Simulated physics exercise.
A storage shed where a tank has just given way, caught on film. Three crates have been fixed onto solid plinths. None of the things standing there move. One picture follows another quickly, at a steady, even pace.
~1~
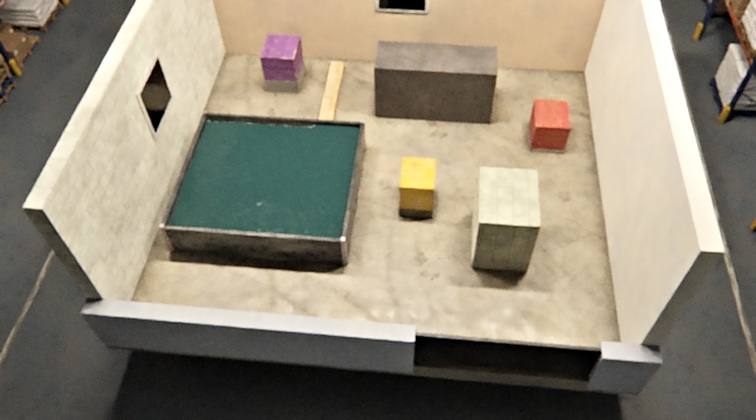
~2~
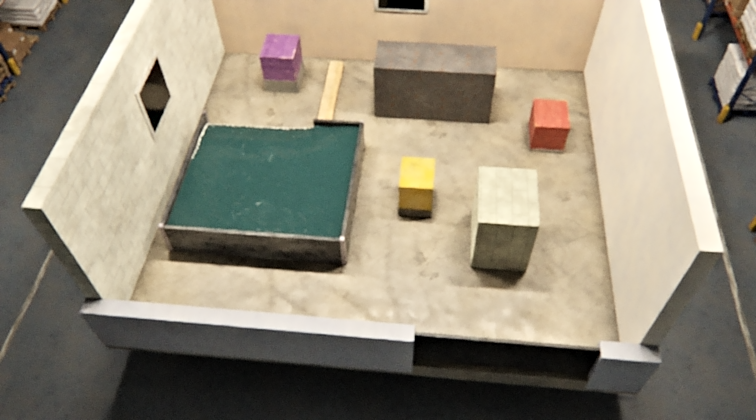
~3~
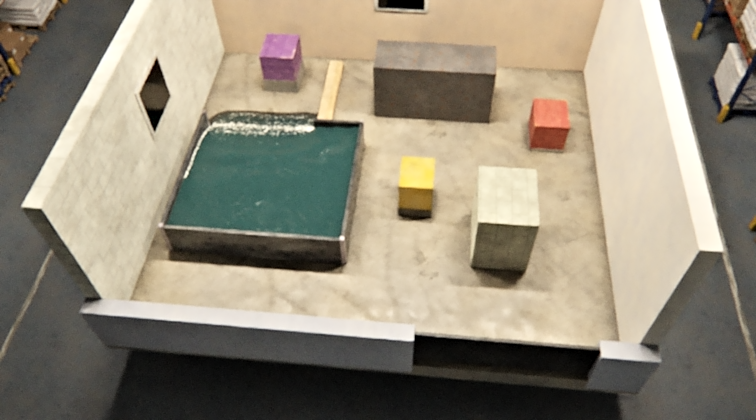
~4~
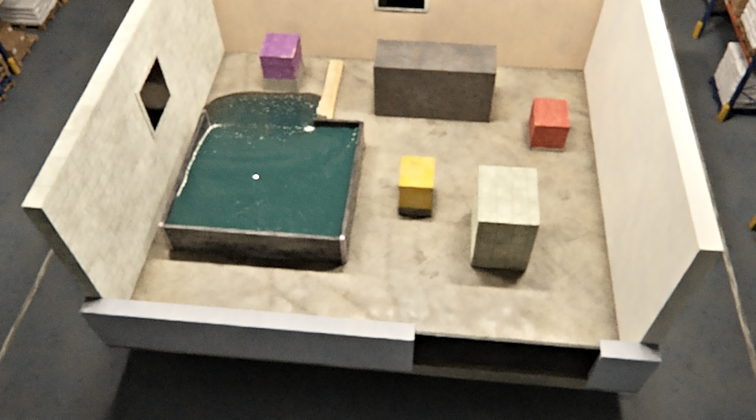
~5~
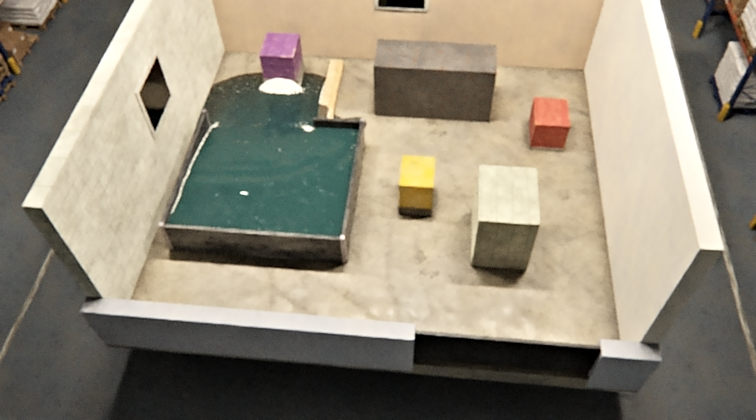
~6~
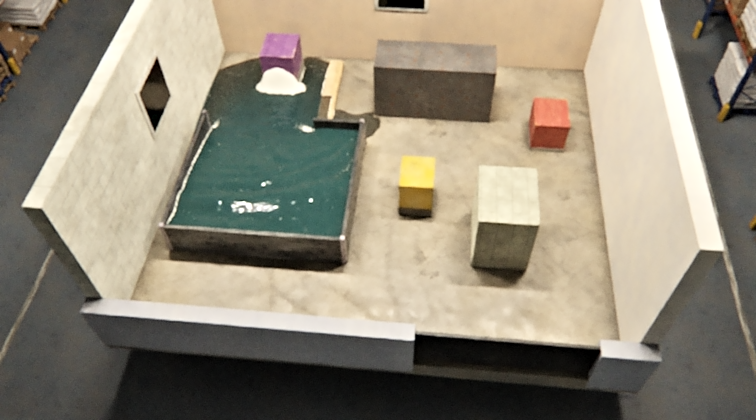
To begin with, dark green water lies still in an open tank inside a walled room with scattered blocks. Then the tank's far side opens and water pours out across the floor behind it. It reaches the purple block, foaming white at its base, and spreads around the wooden plank.
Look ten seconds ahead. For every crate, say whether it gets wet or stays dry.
As I see it, the red crate gets caught by the water, the purple crate gets caught by the water, the yellow crate doesn't get caught by the water.
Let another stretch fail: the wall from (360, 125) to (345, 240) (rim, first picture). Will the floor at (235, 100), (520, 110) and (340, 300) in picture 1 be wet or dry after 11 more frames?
In that order: Clear, under water, clear.
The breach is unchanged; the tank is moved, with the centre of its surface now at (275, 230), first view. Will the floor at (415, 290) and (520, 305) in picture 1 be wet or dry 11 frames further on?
Taking them in turn, left unwetted, then left unwetted.
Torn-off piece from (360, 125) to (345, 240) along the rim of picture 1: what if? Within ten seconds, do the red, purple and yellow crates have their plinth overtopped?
My take: Red gets flooded, purple is untouched and yellow gets flooded.
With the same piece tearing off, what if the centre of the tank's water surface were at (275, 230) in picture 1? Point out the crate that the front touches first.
I'd go with the purple one.
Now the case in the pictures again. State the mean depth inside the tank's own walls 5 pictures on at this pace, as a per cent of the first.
I'd put it close to 70 percent.
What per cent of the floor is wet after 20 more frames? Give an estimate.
My best guess is some 35 %.
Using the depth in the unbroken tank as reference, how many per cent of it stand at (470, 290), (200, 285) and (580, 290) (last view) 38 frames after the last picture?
In turn 0, 4 and 0 in a hundred.
A moment on, water covers 20 % of the floor; the red crate not reached, the purple crate water round its plinth, the yellow crate not reached.
Next, water covers 25 % of the floor; the red crate not reached, the purple crate water round its plinth, the yellow crate not reached.
Then, water covers 35 % of the floor; the red crate water round its plinth, the purple crate water round its plinth, the yellow crate not reached.
Later, water covers 75 % of the floor; the red crate water round its plinth, the purple crate water round its plinth, the yellow crate water round its plinth.
In the end, water covers 100 % of the floor; the red crate was topped, the purple crate was topped, the yellow crate stayed above the water.
